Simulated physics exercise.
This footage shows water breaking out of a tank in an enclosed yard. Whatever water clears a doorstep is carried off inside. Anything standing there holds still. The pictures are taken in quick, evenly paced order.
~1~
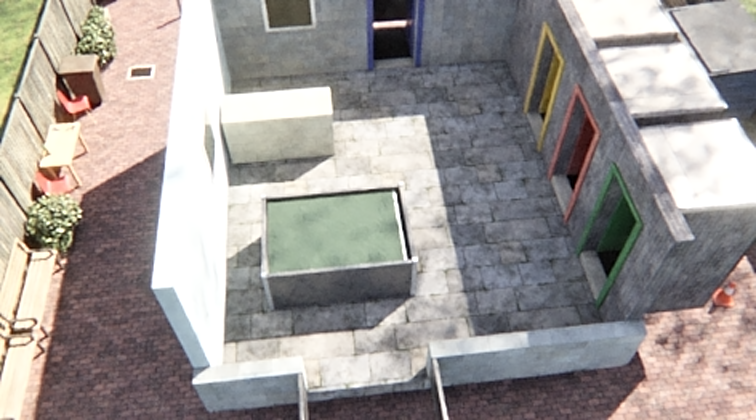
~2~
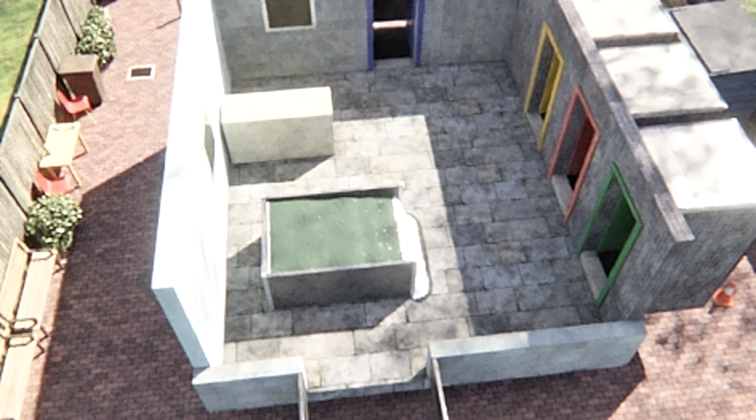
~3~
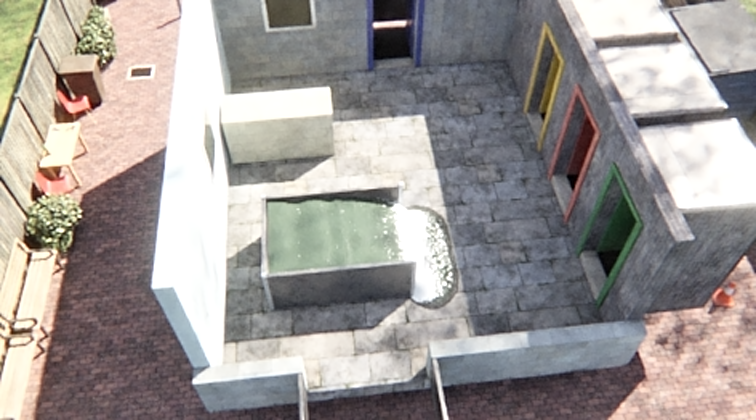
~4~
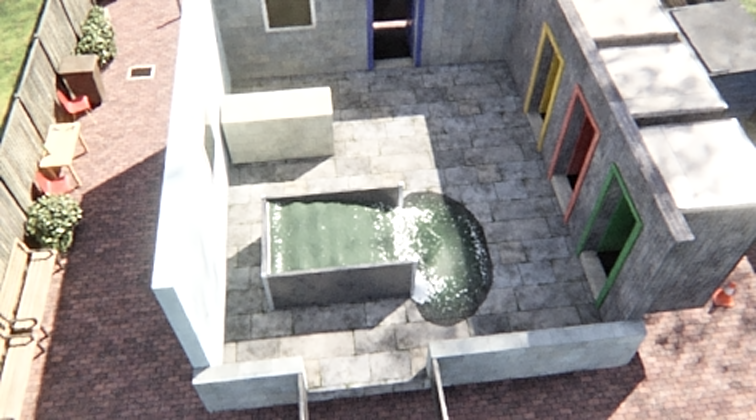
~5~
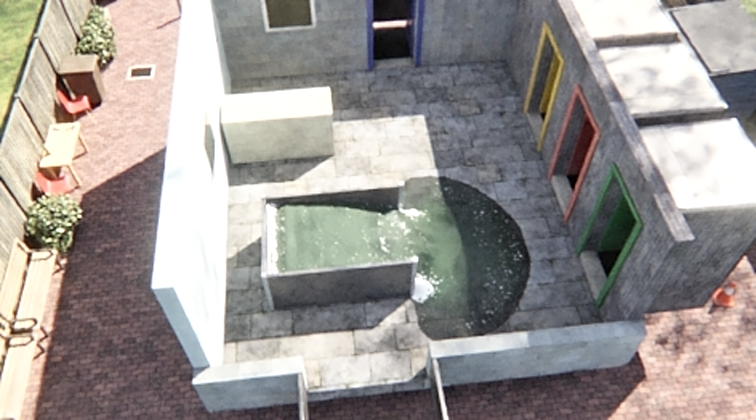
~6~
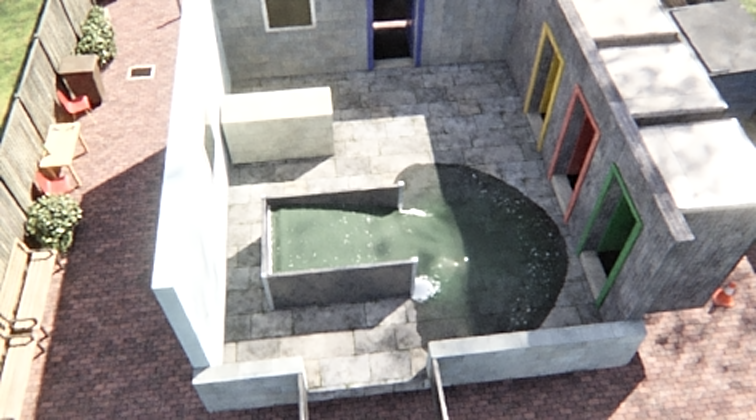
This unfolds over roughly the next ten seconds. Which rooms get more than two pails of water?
As I see it, the red door sees more than two buckets come in; the blue door sees more than two buckets come in; the green door sees more than two buckets come in; the yellow door sees more than two buckets come in.
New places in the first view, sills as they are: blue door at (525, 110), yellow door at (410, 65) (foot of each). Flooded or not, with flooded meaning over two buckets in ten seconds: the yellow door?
In short: The yellow door floods.
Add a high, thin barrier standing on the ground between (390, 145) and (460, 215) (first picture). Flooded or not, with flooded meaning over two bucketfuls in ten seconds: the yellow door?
Here's how it goes: The yellow remains below.
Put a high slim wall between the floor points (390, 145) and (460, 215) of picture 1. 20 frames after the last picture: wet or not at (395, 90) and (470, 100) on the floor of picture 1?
As listed: Dry, covered.
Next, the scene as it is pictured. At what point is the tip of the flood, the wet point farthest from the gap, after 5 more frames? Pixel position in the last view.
Farthest reach: About (523, 130).
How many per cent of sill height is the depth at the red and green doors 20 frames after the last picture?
Respectively about 130 and 120 per cent.
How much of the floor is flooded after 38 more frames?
Around 80 percent of it.
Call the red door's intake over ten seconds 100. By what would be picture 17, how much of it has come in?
By my reckoning, 65 percent.
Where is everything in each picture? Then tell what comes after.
In the first frame, still water in the water tank at (336, 231).
In the second frame, the front is at (420, 298), out from the gap at (404, 246).
In the third frame, the front is at (446, 299), out from the gap at (404, 246).
In the fourth frame, water pours out at (404, 248) and has run to (461, 208).
In the fifth frame, the front is at (524, 262), out from the gap at (404, 248).
In the sixth frame, water pours out at (404, 248) and has run to (562, 258).
A moment on, water covers 35 % of the floor; the red door over two buckets in, the blue door not reached, the green door over two buckets in, the yellow door wet at the sill, nothing in.
Next, water covers 40 % of the floor; the red door far over two buckets in, the blue door not reached, the green door far over two buckets in, the yellow door under two buckets in.
Then, water covers 45 % of the floor; the red door far over two buckets in, the blue door wet at the sill, nothing in, the green door far over two buckets in, the yellow door over two buckets in.
Later, water covers 80 % of the floor; the red door far over two buckets in, the blue door under two buckets in, the green door far over two buckets in, the yellow door over two buckets in.
In the end, water covers 95 % of the floor; the red door far over two buckets in, the blue door over two buckets in, the green door far over two buckets in, the yellow door over two buckets in.
